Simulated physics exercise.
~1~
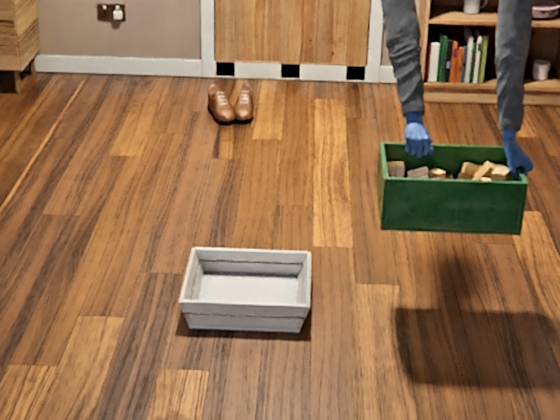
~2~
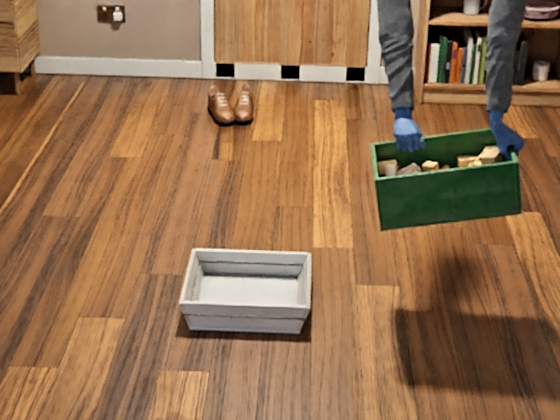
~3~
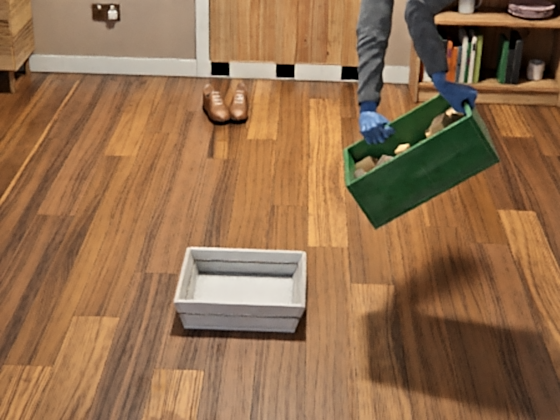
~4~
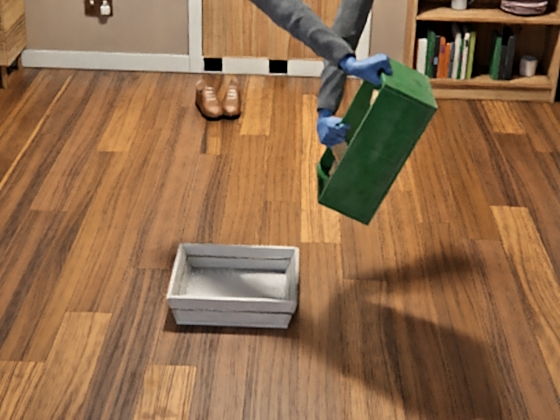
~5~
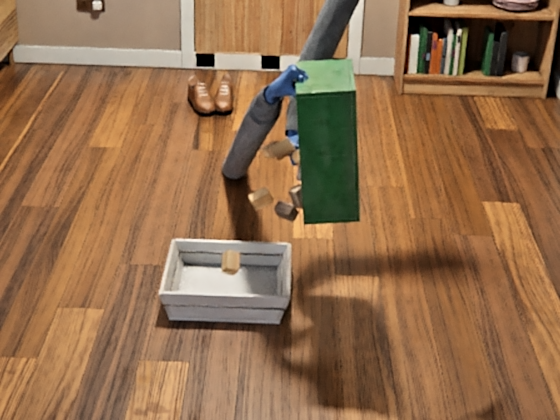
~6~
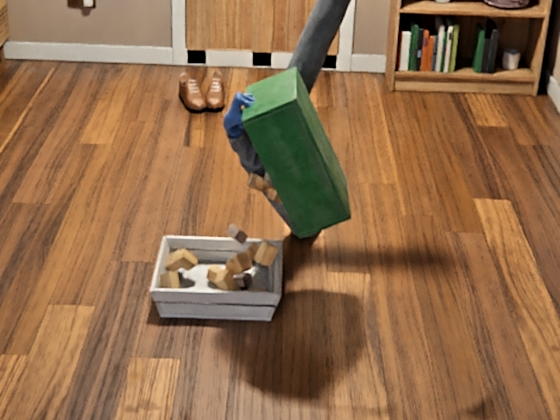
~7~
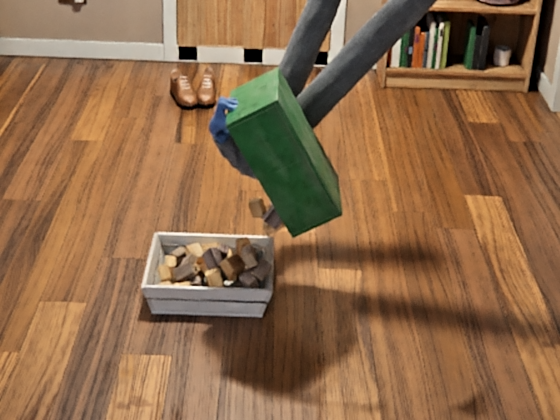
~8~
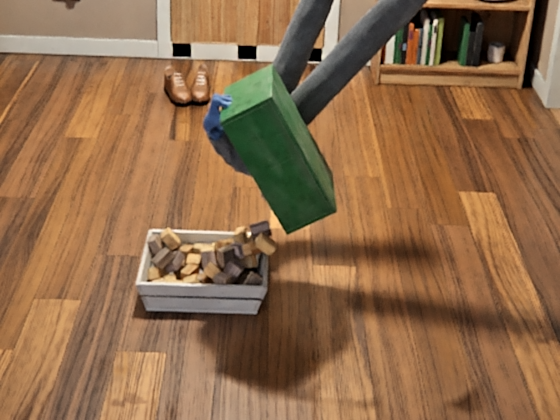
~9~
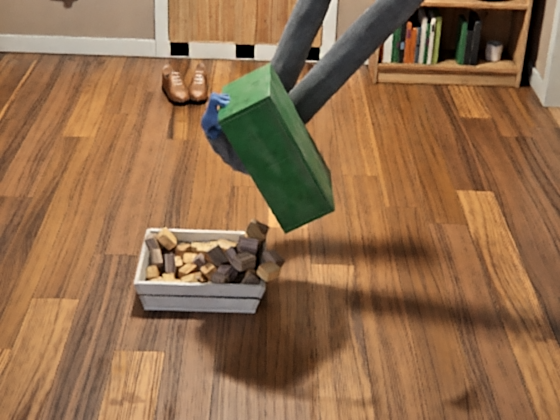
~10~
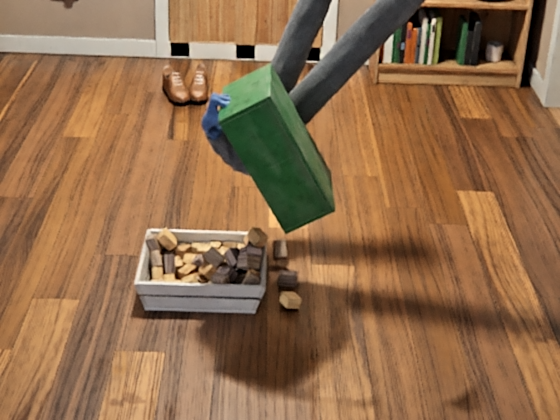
Two gloved hands tip wooden blocks from a green crate into a white tub, spilling a few.
